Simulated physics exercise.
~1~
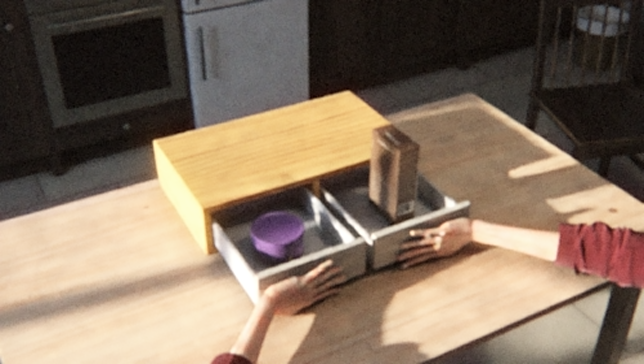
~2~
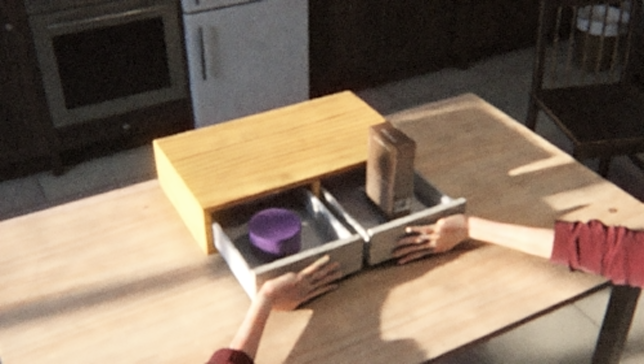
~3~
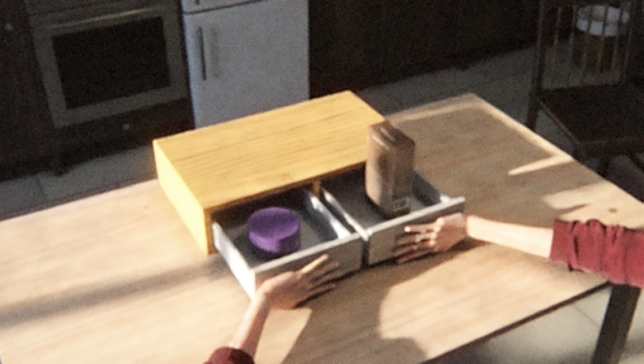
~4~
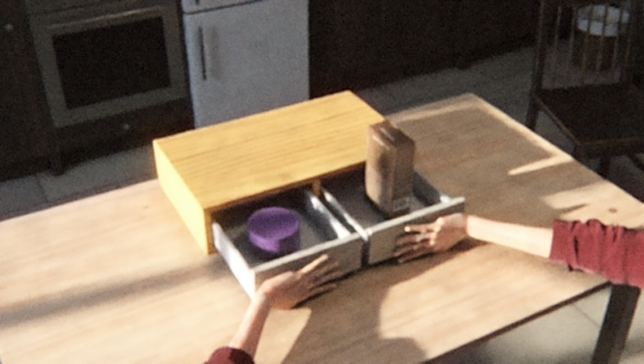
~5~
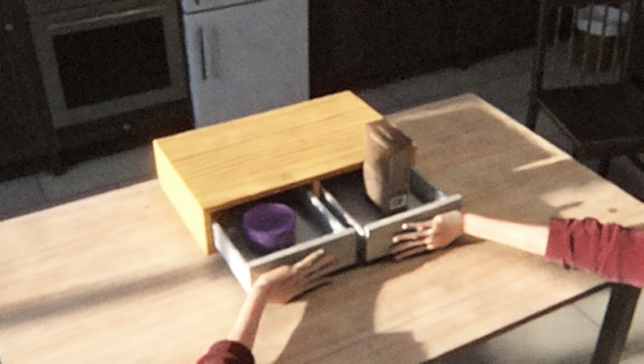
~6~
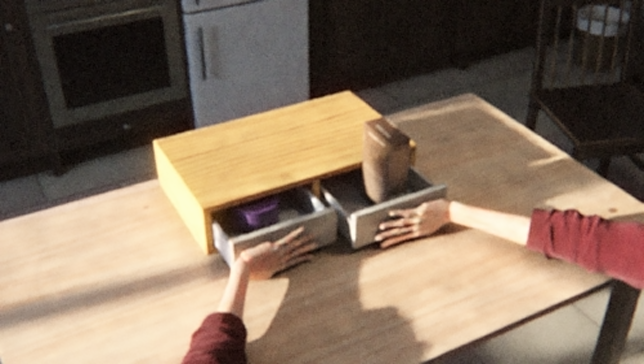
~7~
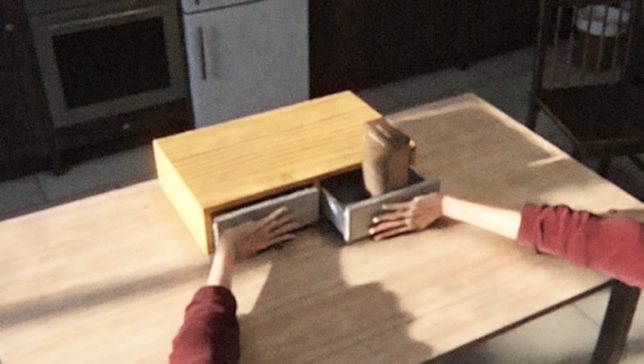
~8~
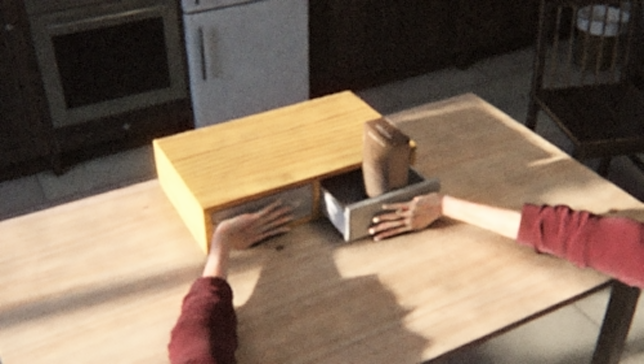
Two hands slowly pushed at the open drawers of a small yellow chest on a table, one holding a purple tub and the other a tall brown packet. The left drawer slid fully in, but the right stayed partly open, the packet still upright.
